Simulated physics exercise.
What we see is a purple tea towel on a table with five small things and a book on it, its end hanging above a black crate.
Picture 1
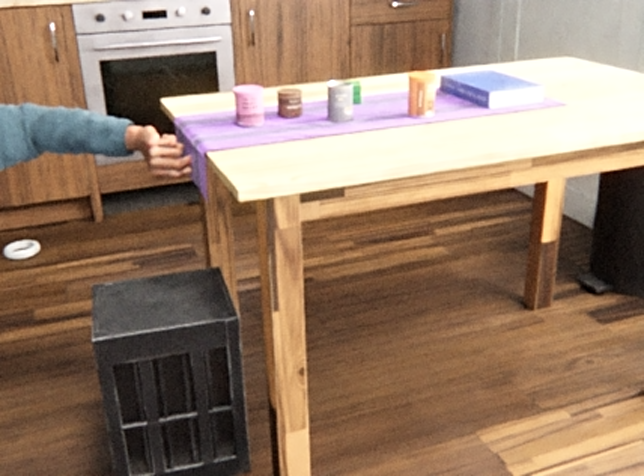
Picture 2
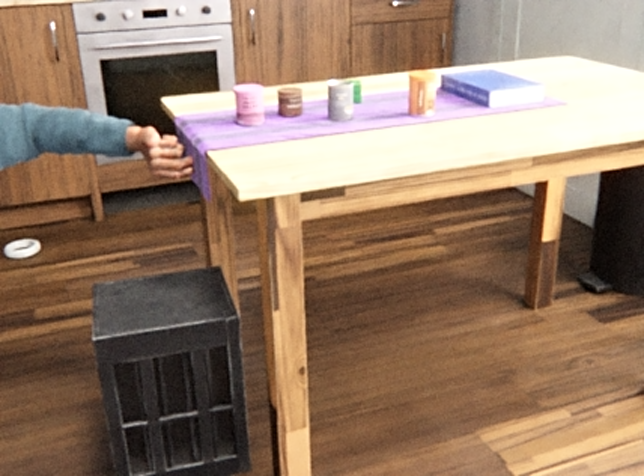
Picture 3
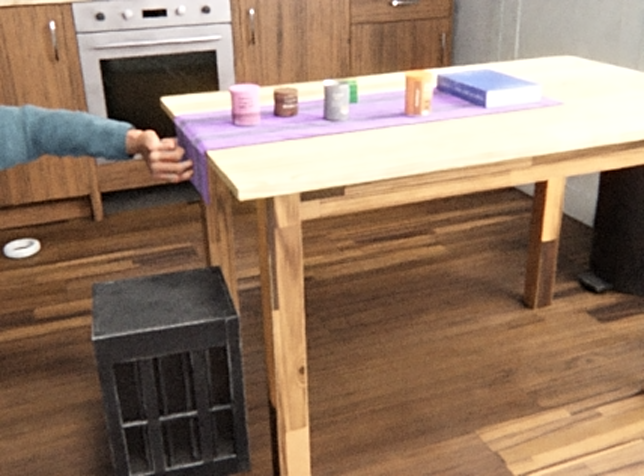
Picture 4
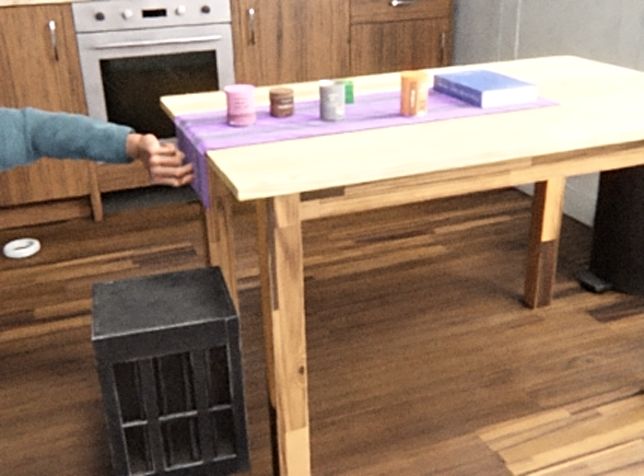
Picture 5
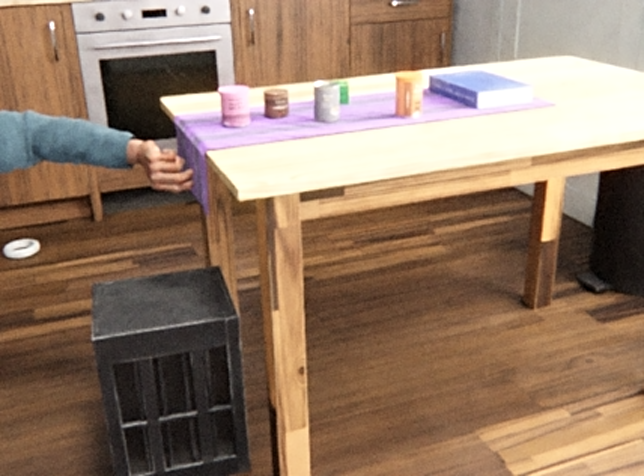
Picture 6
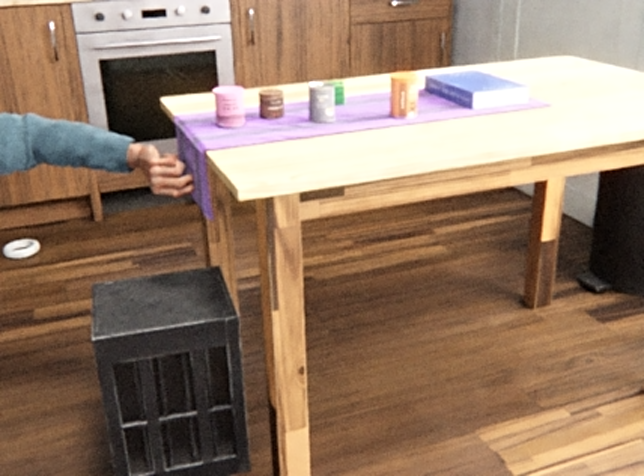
The clip shows a hand at the left gripping the hanging end of a purple cloth on a wooden table above a black crate, pulling it slightly downward as five small objects and a blue book shift slowly left together.
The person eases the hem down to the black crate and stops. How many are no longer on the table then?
The count of fallen things is two.
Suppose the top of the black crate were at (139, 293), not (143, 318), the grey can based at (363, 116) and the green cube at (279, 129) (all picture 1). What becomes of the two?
The grey can survives, the green cube falls.
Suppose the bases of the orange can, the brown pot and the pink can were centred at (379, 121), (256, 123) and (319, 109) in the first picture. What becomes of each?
The orange can remains up; the brown pot goes over; the pink can does not fall.
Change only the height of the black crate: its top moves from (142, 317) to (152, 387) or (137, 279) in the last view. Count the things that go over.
The count: 4 and 1.
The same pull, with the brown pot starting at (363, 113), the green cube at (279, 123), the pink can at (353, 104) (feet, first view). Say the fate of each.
The brown pot keeps its place on top; the green cube is carried off; the pink can remains up.
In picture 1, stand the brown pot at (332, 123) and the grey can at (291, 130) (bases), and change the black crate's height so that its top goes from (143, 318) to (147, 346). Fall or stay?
The brown pot tumbles off; the grey can tumbles off.
Early on, hem near (197, 240); all still up.
Midway, hem near (199, 277); pink can gone.
Near the end, hem on the crate; pink can and brown pot gone.
Finally, hem on the crate; pink can and brown pot gone. It carries off two.
